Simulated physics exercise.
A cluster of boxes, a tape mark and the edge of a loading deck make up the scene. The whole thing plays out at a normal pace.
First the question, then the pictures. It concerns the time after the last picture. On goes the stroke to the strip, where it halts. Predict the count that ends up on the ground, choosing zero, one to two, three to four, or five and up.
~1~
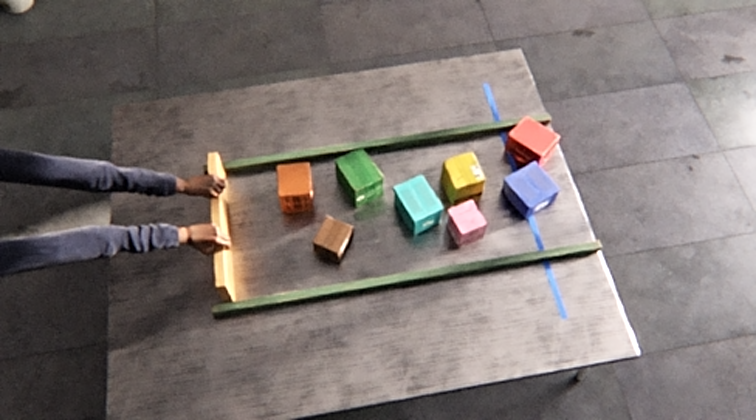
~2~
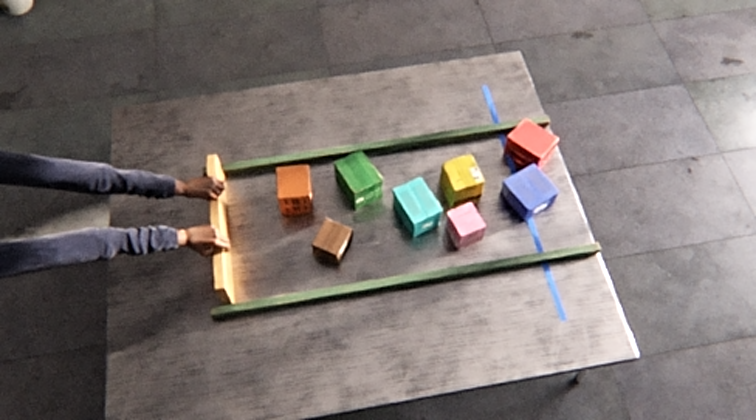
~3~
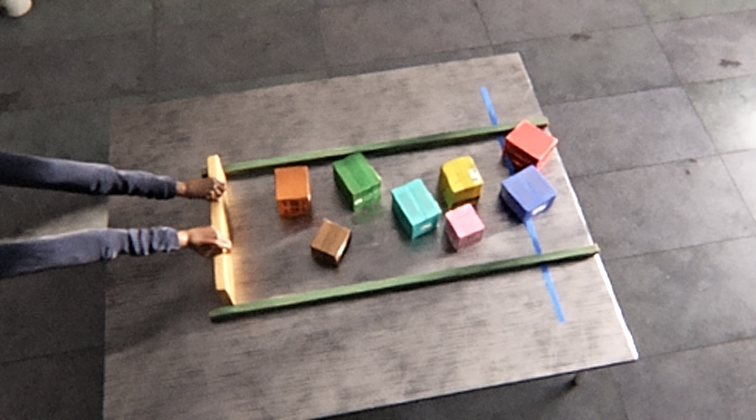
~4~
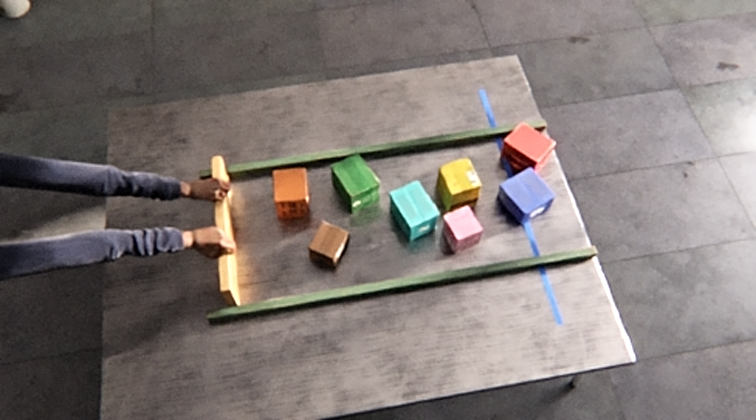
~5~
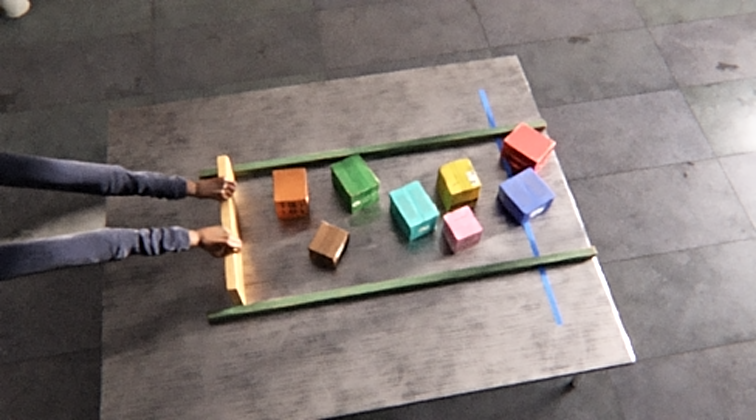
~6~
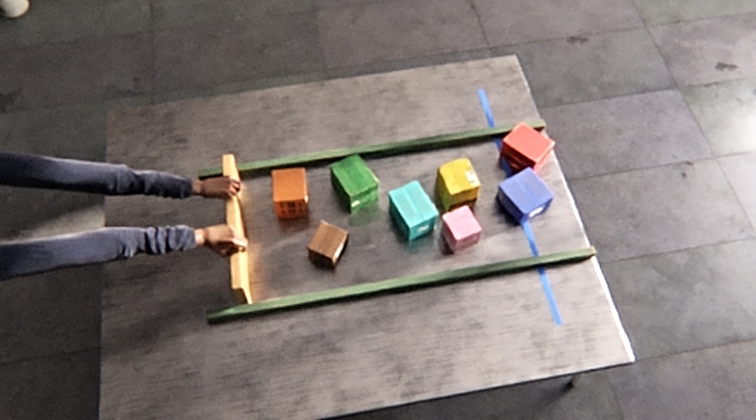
Well, the ones that get knocked off number between three and four.
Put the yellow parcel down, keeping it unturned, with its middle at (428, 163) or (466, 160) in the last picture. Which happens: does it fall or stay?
Well, in that order, it winds up off it, then it winds up off it.
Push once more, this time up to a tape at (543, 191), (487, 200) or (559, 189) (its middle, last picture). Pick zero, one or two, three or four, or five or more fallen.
Result per tape, in order - 5 or more / 1 or 2 / five or over.
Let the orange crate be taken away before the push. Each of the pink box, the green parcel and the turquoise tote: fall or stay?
Outcome: The pink box holds its spot, the green parcel holds its spot, the turquoise tote holds its spot.
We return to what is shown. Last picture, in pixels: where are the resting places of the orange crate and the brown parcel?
Middles: Around (524, 157) and around (536, 205).
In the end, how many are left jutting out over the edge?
Count: 2.
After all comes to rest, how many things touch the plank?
That number would be 3.
Soon after, none off yet; red crate at rest near (526, 149); blue tote at rest near (524, 196); yellow parcel at rest near (457, 185).
After that, none off yet; red crate at rest near (526, 149); blue tote at rest near (524, 196); yellow parcel displaced a little near (473, 185).
And then, none off yet; red crate displaced a little near (538, 146); blue tote displaced about its own width near (577, 200); yellow parcel displaced well along near (540, 178).
In the end, the number that fall off is three or four; gone, yellow parcel, blue tote and red crate.
